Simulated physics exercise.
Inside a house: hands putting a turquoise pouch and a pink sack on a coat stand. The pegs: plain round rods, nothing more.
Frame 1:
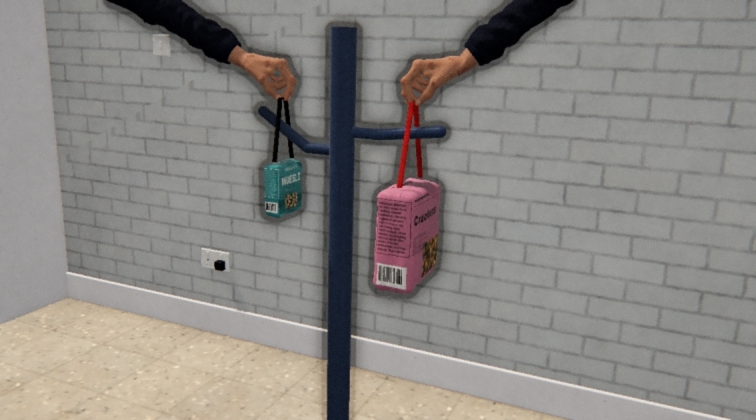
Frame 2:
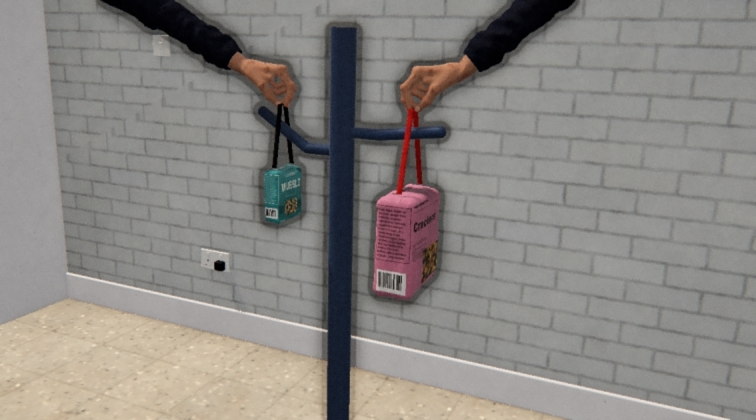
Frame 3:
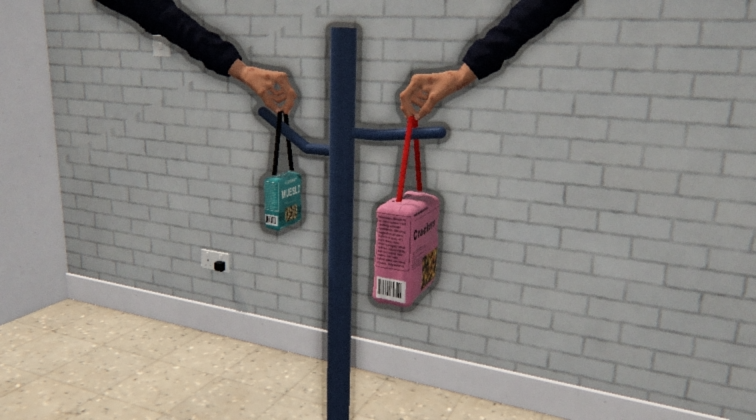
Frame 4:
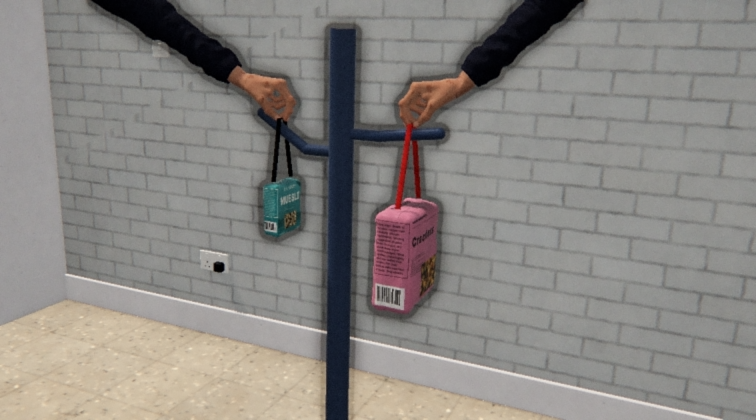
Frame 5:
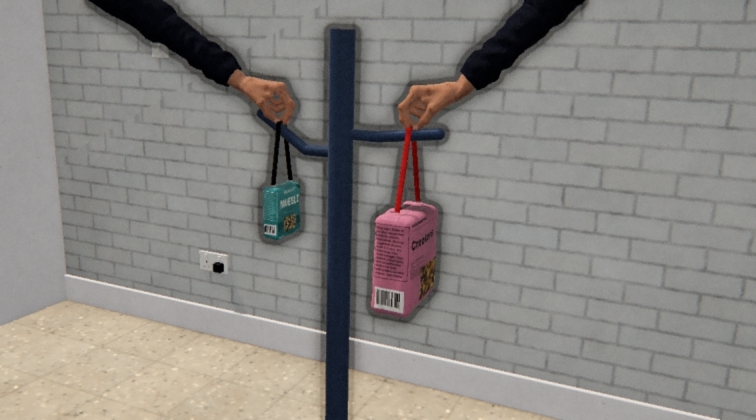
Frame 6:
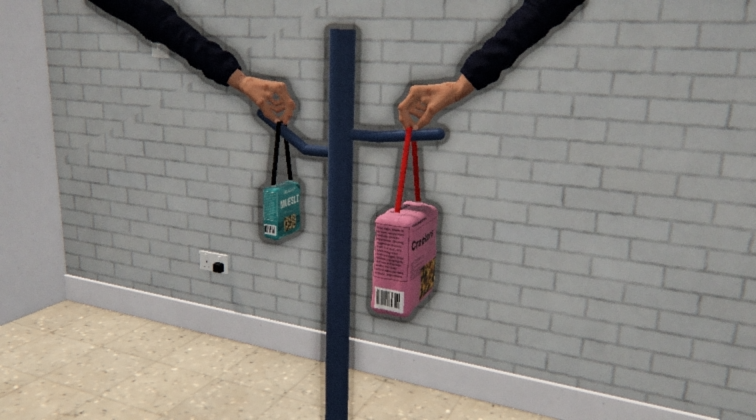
Two dark-sleeved hands hold small packages by their straps beside a dark blue coat stand, seen from the front in a room with a grey brick wall and pale tiled floor. A turquoise pouch hangs from black straps at the left peg, and a larger pink sack from red straps at the right. Both hands lower their packages slightly, while the stand and camera stay still.
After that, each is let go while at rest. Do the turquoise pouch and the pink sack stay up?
The turquoise pouch keeps hanging; the pink sack keeps hanging.
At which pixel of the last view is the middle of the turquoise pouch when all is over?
It ends up roughly at (330, 235).
Then, 0.24 s past the final frame, turquoise pouch on its peg near (291, 224); pink sack on its peg near (406, 258).
Then, 0.50 s past the final frame, turquoise pouch on its peg near (328, 234); pink sack on its peg near (401, 259).
Then, 1.18 s past the final frame, turquoise pouch on its peg near (297, 229); pink sack on its peg near (396, 258).
When it is over, turquoise pouch on its peg near (330, 235); pink sack on its peg near (393, 259). The turquoise pouch remains on its peg and the pink sack stays hanging.
